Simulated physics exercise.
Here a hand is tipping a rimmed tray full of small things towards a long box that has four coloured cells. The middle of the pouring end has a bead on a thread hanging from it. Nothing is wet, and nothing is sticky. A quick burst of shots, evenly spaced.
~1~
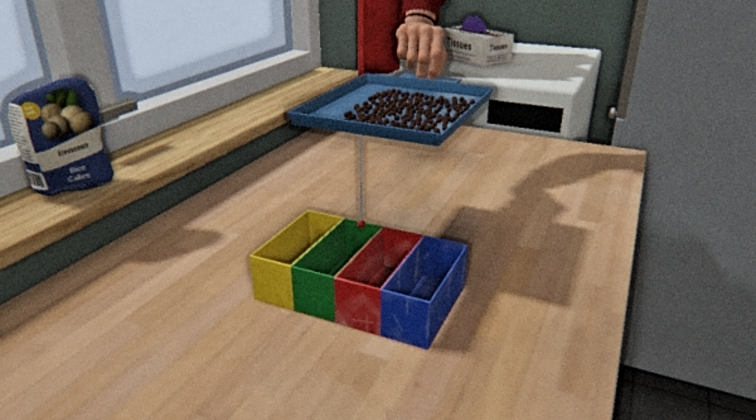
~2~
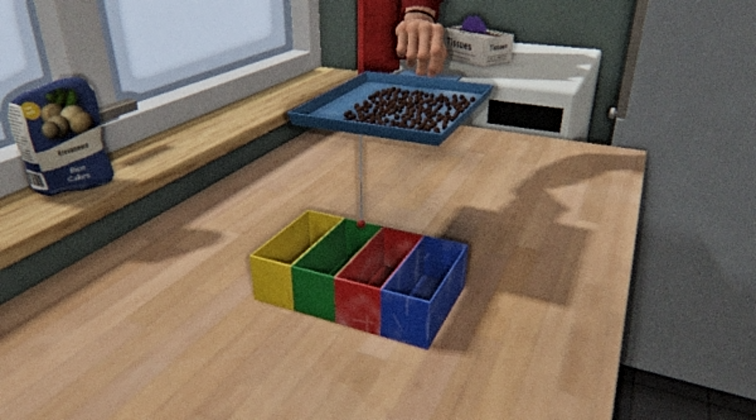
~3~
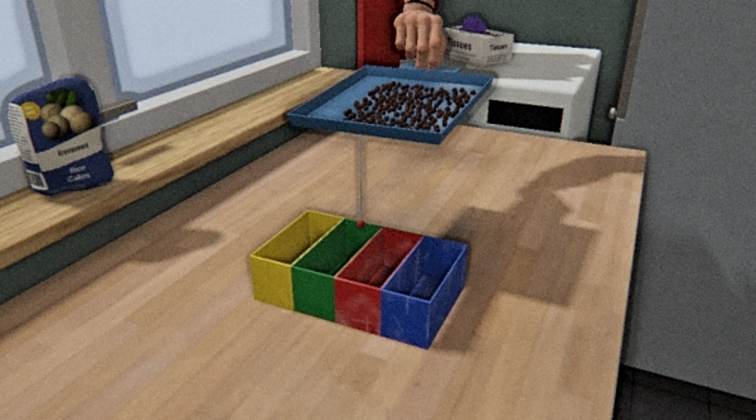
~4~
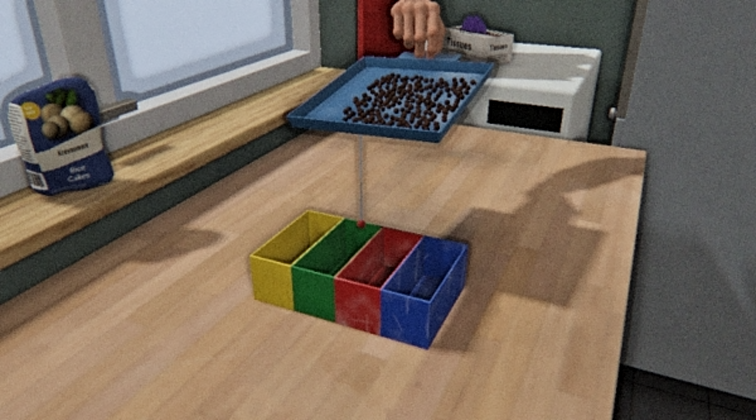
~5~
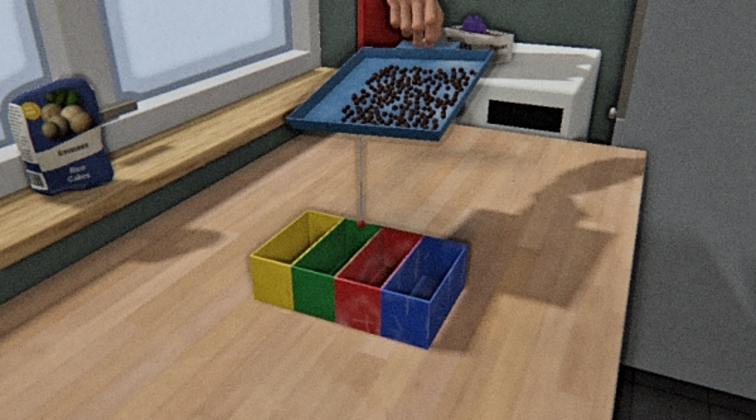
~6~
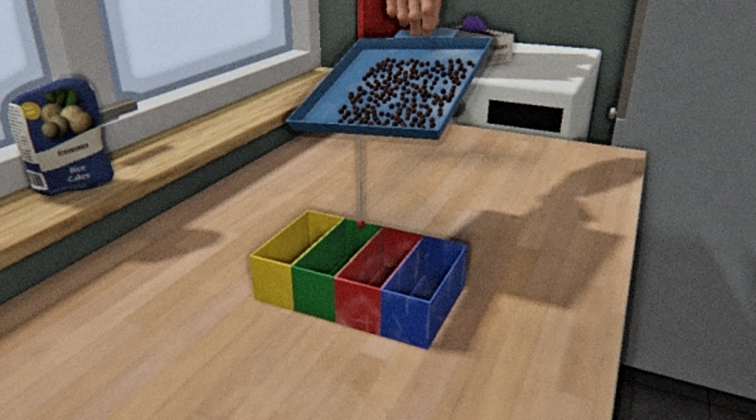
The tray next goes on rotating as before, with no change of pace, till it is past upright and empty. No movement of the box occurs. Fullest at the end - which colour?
Yellow cell.
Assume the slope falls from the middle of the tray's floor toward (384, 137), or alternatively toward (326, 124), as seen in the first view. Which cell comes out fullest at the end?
Try A: Blue / try B: The yellow one.
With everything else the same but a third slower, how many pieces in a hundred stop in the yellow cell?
Something like 50 percent, give or take.
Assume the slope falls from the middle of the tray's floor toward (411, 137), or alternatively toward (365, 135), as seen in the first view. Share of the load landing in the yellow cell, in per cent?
Respectively 0 % and 10 %.
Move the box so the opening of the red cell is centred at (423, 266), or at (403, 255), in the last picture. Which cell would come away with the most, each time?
You'd see the cell in yellow win the first time and the yellow cell win the second.
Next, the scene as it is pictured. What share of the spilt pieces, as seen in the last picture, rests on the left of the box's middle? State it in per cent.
Some 100 %.
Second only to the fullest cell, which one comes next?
Second place belongs to the green cell.
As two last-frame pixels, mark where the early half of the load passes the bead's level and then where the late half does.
(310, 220), then (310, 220).
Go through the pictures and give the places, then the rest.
Corners of the pouring end at (292, 112) and (439, 133), level; middle of the load at (408, 112), allspice berries; bead on its thread at (361, 224); yellow cell at (272, 279); green cell at (314, 290); red cell at (358, 302); blue cell at (405, 315), in the first frame.
Corners of the pouring end at (292, 112) and (439, 133), level; middle of the load at (408, 111), in the second frame.
Corners of the pouring end at (291, 113) and (439, 132), tipped barely, lowest at the left corner; middle of the load at (408, 108), in the third frame.
Corners of the pouring end at (291, 115) and (438, 130), tipped a little, lowest at the left corner; middle of the load at (407, 102), in the fourth frame.
Corners of the pouring end at (291, 117) and (437, 129), tipped a little, lowest at the left corner; middle of the load at (406, 97), in the fifth frame.
Corners of the pouring end at (290, 119) and (436, 128), tipped clearly, lowest at the left corner; middle of the load at (403, 94), most on the move; yellow cell at (272, 279); green cell at (314, 290); red cell at (358, 302); blue cell at (405, 315), in the sixth frame.
Soon after the last picture, tray tipped steeply; nearly all on the tray; a stray few in the yellow cell; a small part falling or outside the box.
A little later, tray tipped right over; about a quarter on the tray; about a quarter in the yellow cell; a small part in the green cell; a stray few in the red cell; about half falling or outside the box.
Later still, tray tipped past a quarter turn; about half in the yellow cell; about a quarter in the green cell; a small part in the red cell; a small part falling or outside the box.
At rest, tray tipped past a quarter turn; about half in the yellow cell; about a quarter in the green cell; a small part in the red cell; none in the blue cell; a small part outside the box.
